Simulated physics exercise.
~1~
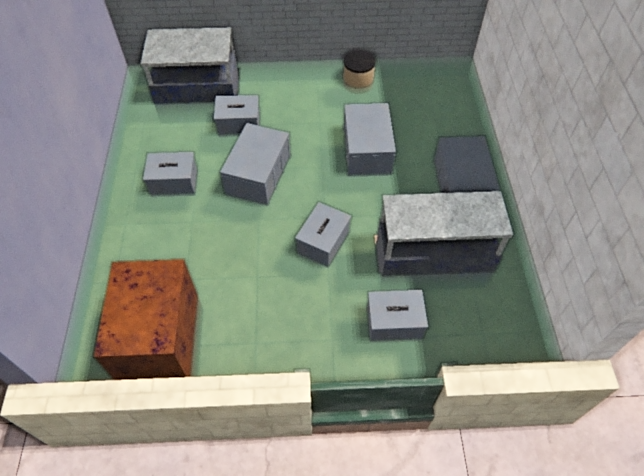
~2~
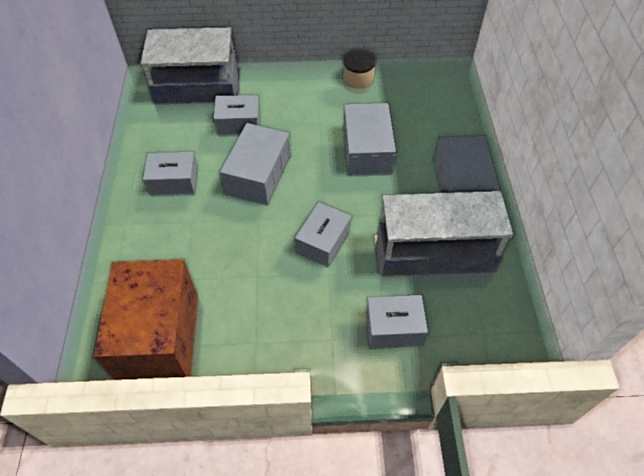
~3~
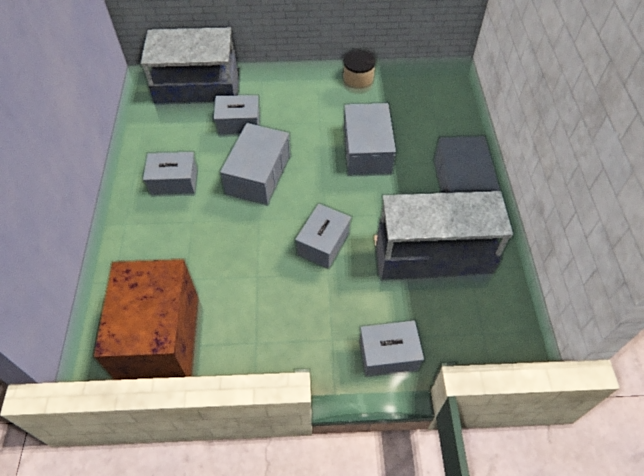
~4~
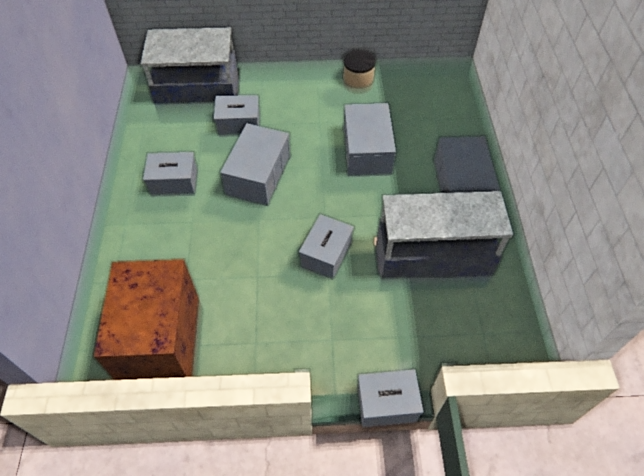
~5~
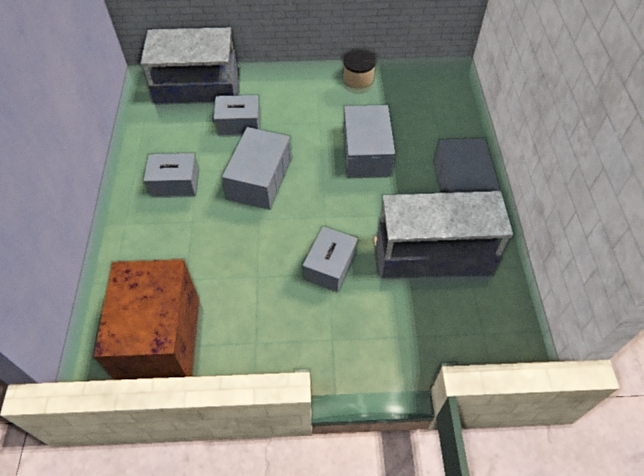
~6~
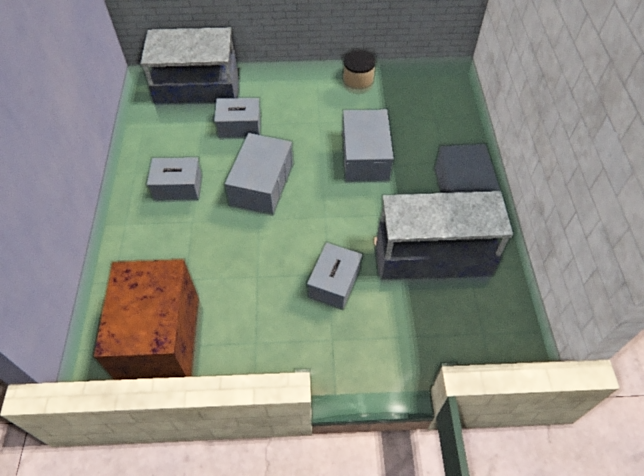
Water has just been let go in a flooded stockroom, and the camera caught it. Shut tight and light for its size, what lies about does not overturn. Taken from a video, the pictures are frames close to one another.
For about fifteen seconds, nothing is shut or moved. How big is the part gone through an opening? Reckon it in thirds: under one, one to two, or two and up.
It reaches a third, not two.
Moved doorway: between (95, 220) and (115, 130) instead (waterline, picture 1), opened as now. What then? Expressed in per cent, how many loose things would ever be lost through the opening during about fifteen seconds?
Some 60 per cent of the lot.
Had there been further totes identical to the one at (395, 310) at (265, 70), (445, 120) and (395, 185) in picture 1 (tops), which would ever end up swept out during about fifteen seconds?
Note - in order: Retained / retained / out of the scene.
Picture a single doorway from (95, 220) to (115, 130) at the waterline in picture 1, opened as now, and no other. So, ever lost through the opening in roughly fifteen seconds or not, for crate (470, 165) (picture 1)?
My guess is that it doesn't escape.
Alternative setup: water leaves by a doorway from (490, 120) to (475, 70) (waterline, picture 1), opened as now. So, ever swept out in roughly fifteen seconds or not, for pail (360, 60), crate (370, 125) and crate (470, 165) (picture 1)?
Going through them in sequence: Gets out, then gets out, then gets out.
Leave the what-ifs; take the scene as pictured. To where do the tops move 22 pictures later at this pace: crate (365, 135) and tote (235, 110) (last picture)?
They'd be somewhere near (326, 244) and (250, 164).
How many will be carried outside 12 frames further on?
That makes 2.
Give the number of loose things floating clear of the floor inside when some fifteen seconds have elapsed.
The tally stands at 4.
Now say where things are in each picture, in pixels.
A tote at (324, 227), afloat; a crate at (255, 152) floats; 0 of 8 have shifted, in the first frame.
A tote at (324, 227) floats; a crate at (255, 152), afloat; 0 of 8 have shifted, in the second frame.
A tote at (324, 228), afloat; a crate at (255, 152), afloat; 1 of 8 have shifted, in the third frame.
A tote at (327, 239), afloat, close to its start; a crate at (255, 152), afloat; 2 of 8 have shifted, in the fourth frame.
A tote at (331, 252), afloat, close to its start; a crate at (257, 156), afloat, close to its start; 2 of 8 have shifted, in the fifth frame.
A tote at (335, 269) floats, a stride from its start; a crate at (259, 162) floats, close to its start; 6 of 8 have shifted, in the sixth frame.
A moment on, 1 of 8 are out; 7 afloat.
Next, 2 of 8 are out; 6 afloat.
Later, 3 of 8 are out; 5 afloat.
In the end, 4 of 8 are out; 4 afloat.
